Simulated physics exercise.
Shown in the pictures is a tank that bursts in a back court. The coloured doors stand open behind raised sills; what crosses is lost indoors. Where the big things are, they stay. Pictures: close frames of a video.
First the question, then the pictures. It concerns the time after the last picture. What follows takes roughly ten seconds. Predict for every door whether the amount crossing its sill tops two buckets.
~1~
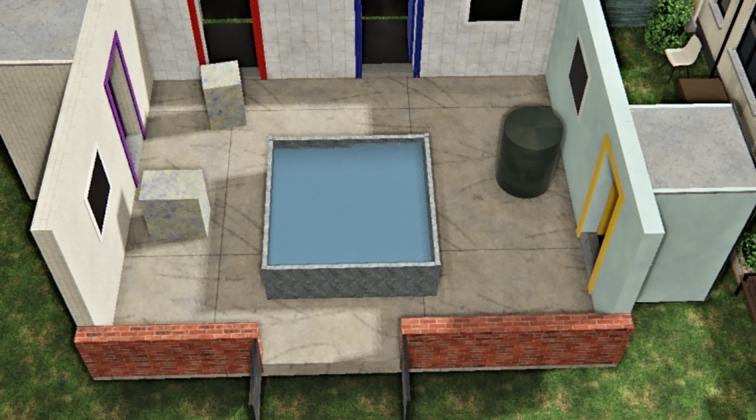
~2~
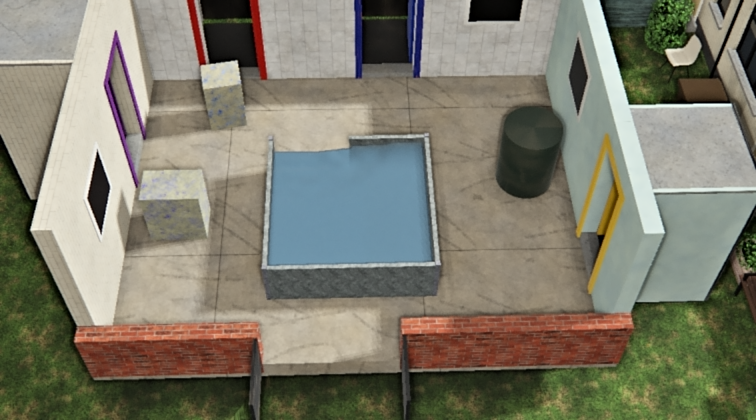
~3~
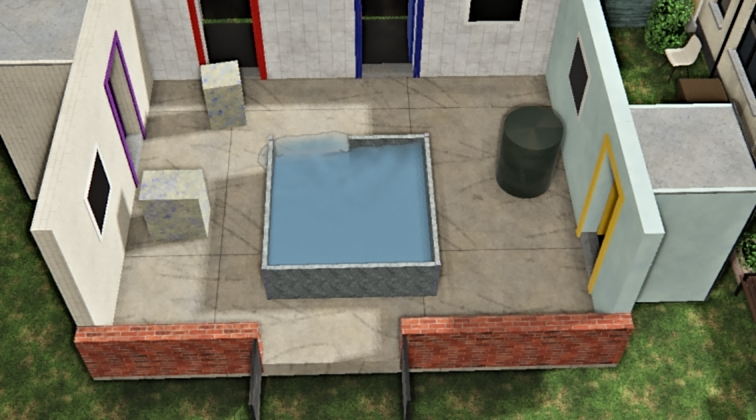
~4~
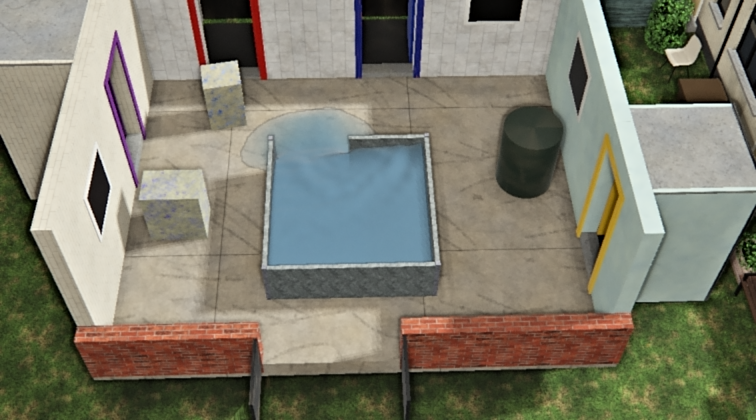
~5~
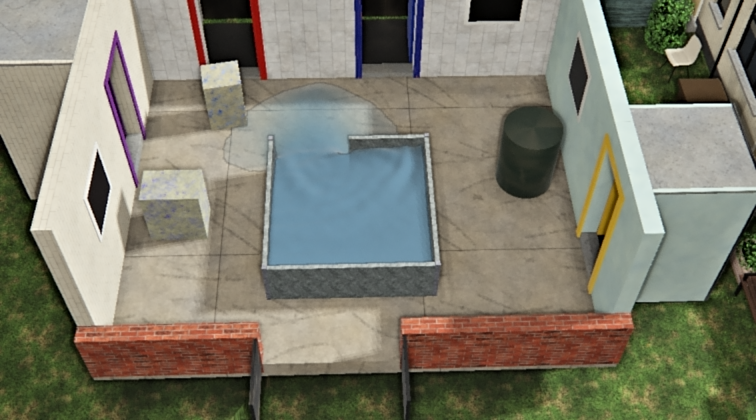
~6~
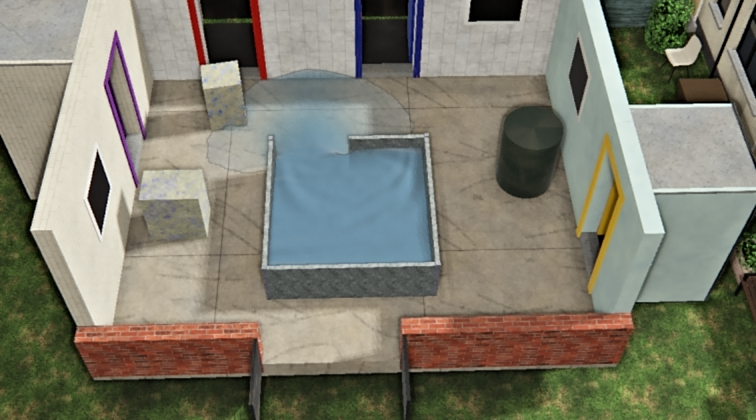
The yellow door does not top it. The purple door does not top it. The blue door tops it. The red door tops it.
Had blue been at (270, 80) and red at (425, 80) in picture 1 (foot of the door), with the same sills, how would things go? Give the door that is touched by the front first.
The first to get wet is the blue door.
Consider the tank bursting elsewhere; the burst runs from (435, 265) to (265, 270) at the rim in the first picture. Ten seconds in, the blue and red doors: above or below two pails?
Here the blue door keeps within bounds, and the red door keeps within bounds.
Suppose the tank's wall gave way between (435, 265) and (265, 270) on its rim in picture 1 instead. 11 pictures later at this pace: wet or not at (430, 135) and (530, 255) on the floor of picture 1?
In the order asked: Unwetted, then inundated.
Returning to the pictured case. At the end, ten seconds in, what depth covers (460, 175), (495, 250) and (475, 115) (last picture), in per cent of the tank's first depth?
Going in order, roughly 12, 8 and 18 %.
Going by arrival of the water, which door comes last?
My answer: The yellow-painted one.
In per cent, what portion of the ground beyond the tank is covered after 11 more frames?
Close to 35 in a hundred, I think.
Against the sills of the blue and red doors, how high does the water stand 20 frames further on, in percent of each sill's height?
Some 170 percent, then some 320 percent.
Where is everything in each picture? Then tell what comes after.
In the first picture, the open tank at (350, 201) is whole and still.
In the second picture, the front is at a hidden place, out from the gap on the open tank's far side.
In the third picture, water pours out on the open tank's far side and has run to (268, 149).
In the fourth picture, water pours out on the open tank's far side and has run to (333, 111).
In the fifth picture, the front is at (326, 87), out from the gap on the open tank's far side.
In the sixth picture, the front is at (268, 80), out from the gap on the open tank's far side.
A moment on, water covers 20 % of the floor; the yellow door not reached, the purple door not reached, the blue door under two buckets in, the red door over two buckets in.
Next, water covers 35 % of the floor; the yellow door not reached, the purple door wet at the sill, nothing in, the blue door over two buckets in, the red door far over two buckets in.
Then, water covers 50 % of the floor; the yellow door not reached, the purple door wet at the sill, nothing in, the blue door far over two buckets in, the red door far over two buckets in.
Later, water covers 80 % of the floor; the yellow door wet at the sill, nothing in, the purple door wet at the sill, nothing in, the blue door far over two buckets in, the red door far over two buckets in.
In the end, water covers 95 % of the floor; the yellow door wet at the sill, nothing in, the purple door wet at the sill, nothing in, the blue door far over two buckets in, the red door far over two buckets in.
